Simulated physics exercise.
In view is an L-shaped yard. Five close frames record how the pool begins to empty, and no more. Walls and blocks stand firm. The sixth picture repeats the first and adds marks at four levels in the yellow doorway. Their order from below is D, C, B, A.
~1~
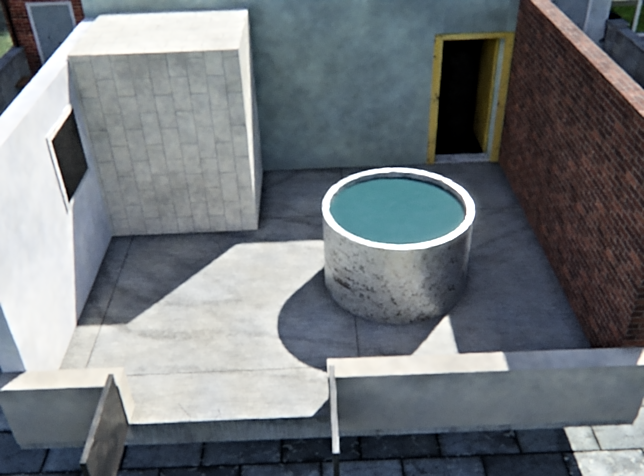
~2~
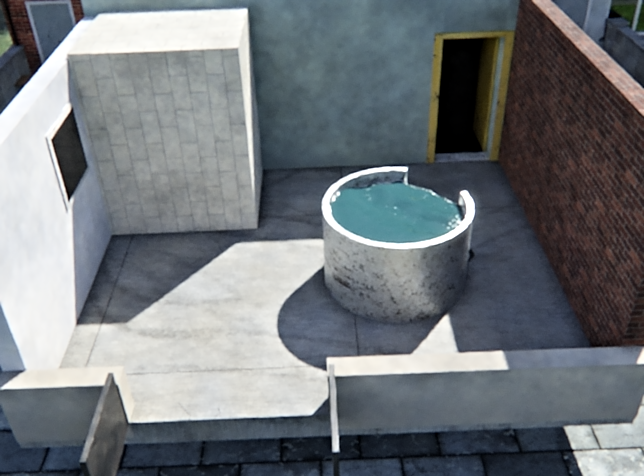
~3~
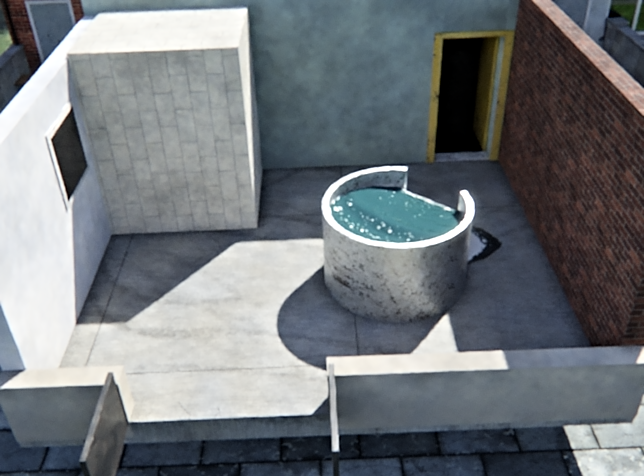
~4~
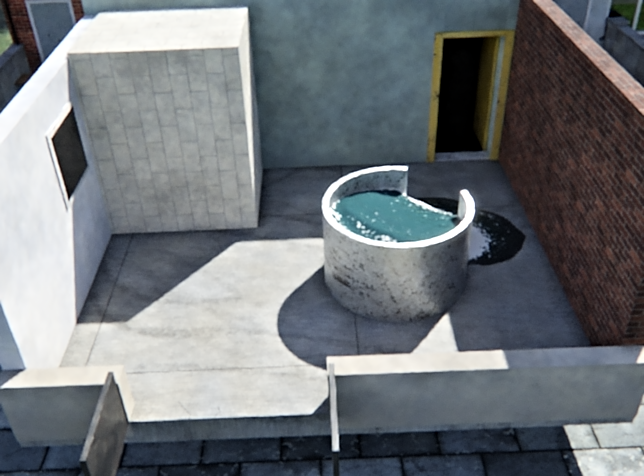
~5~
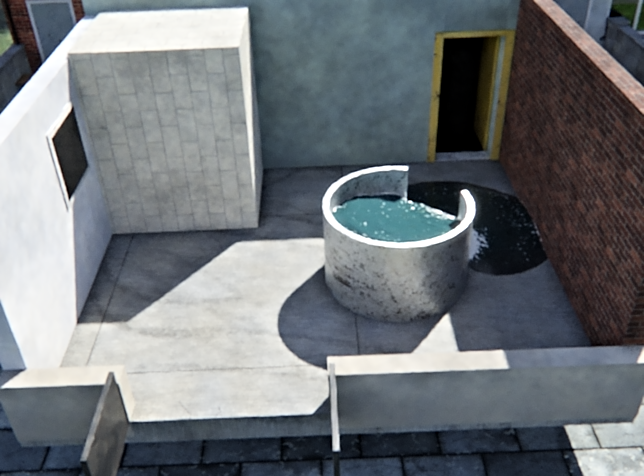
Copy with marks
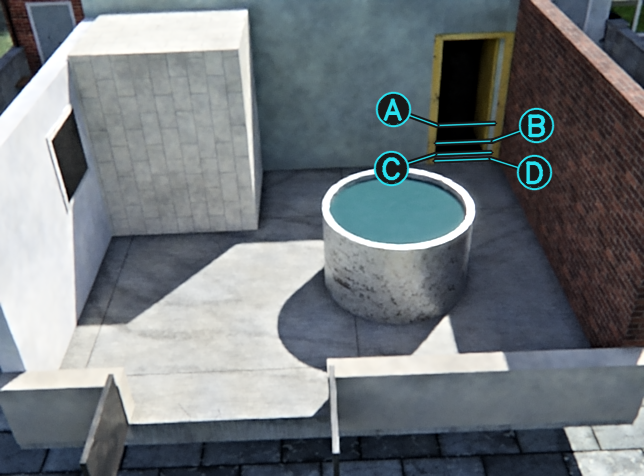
A round pool's back wall opens, and water pours out and spreads across the yard.
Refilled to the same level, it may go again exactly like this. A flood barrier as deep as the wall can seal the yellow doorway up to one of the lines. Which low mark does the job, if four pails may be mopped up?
A.
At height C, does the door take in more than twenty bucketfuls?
Yes, clearly.
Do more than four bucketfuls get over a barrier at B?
Yes, that goes wrong.
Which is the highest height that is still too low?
B.
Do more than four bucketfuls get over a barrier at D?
Yes.
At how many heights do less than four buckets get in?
One of them.
In cyan, A at (466, 124); B at (464, 142); C at (463, 153); D at (462, 159); from the bottom up D, C, B, A.
With A, a splash gets over, under a bucket.
With B, about 11 bucketfuls get in.
With C, dozens of bucketfuls pour in.
With D, dozens of bucketfuls pour in.
